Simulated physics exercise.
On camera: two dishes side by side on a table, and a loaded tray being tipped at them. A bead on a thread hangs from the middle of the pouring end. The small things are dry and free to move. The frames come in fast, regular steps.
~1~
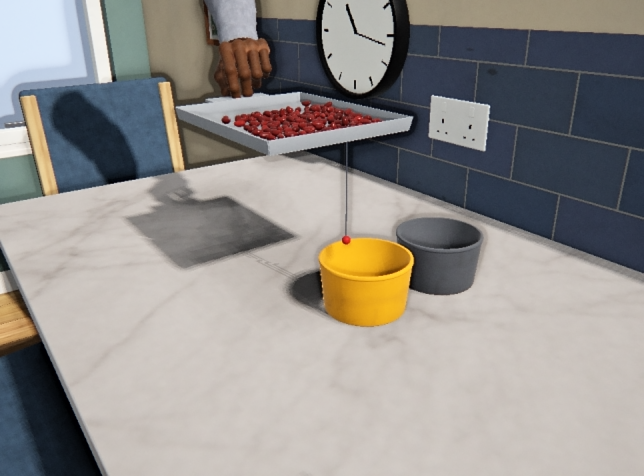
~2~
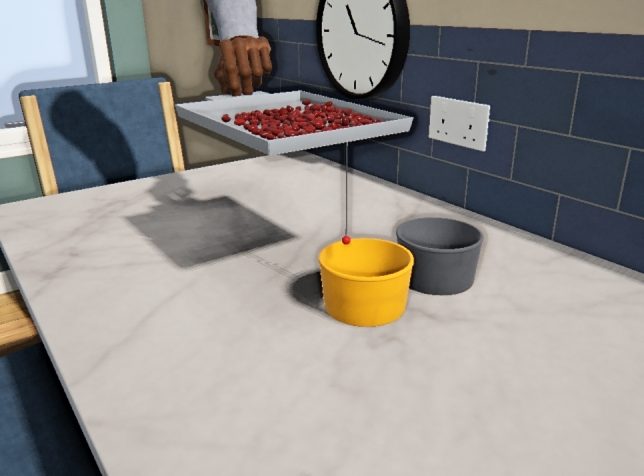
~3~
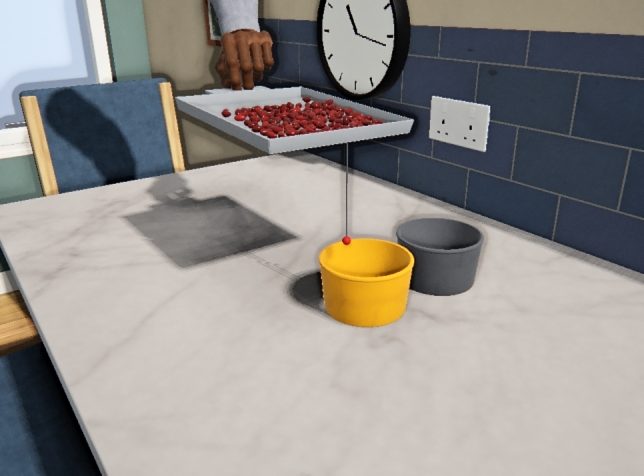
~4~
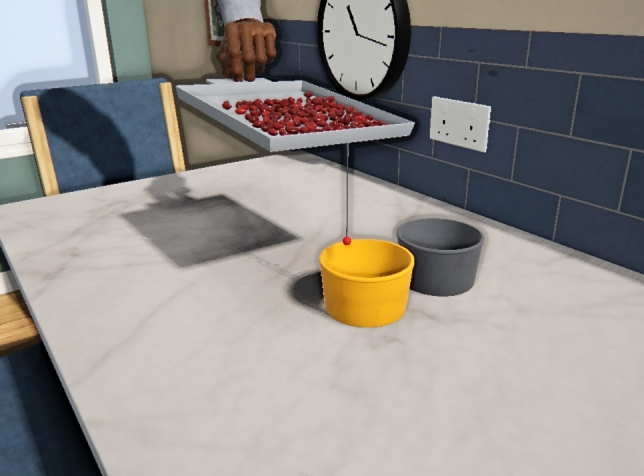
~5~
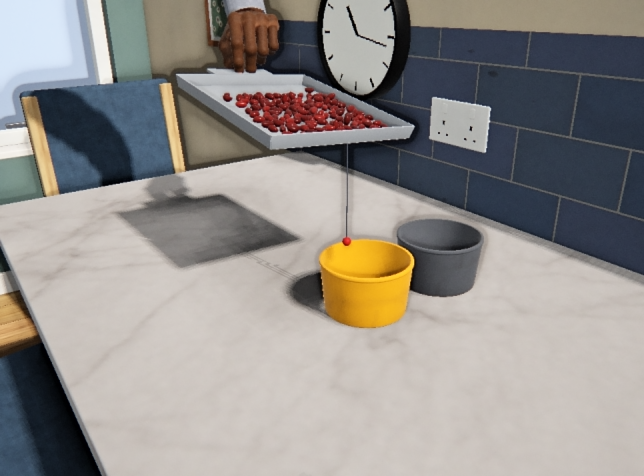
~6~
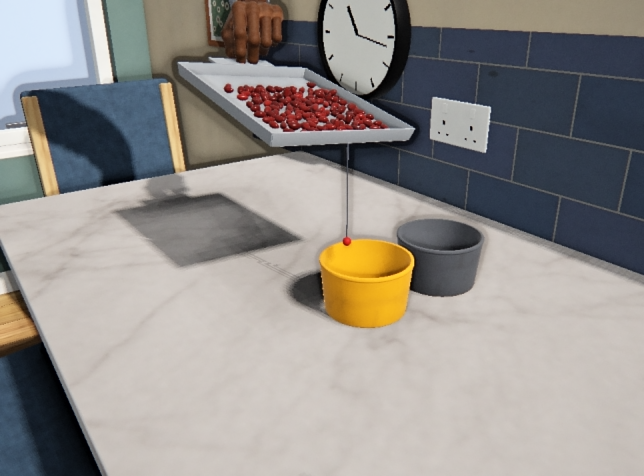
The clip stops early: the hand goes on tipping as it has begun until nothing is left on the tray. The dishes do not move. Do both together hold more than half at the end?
Together they catch more than half.
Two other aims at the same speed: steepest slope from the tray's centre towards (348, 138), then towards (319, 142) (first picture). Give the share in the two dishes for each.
First some 50, then 30 per cent.
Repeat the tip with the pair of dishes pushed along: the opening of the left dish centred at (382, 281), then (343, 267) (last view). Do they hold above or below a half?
At the first place less than half, at the second the larger part.
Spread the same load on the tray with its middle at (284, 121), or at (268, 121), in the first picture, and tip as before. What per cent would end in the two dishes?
About 60 and 60 per cent.
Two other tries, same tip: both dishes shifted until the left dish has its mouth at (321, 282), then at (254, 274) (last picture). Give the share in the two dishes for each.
About 50 and 10 per cent.
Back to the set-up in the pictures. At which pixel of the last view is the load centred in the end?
Roughly at (393, 288).
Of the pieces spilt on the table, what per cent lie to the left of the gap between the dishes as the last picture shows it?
Some 60 per cent.
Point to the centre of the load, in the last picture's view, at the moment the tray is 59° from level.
Close to (354, 96).
Shortly afterwards, tray tipped steeply; all but a few on the tray; only a few in the right dish.
Next, tray tipped right over; all but a few on the tray; only a few in the left dish; only a few in the right dish.
Some moments later, tray tipped past a quarter turn; near half in the left dish; near a third in the right dish; near a quarter outside both.
In the end, tray tipped past a quarter turn; near half in the left dish; near a third in the right dish; near a quarter outside both.
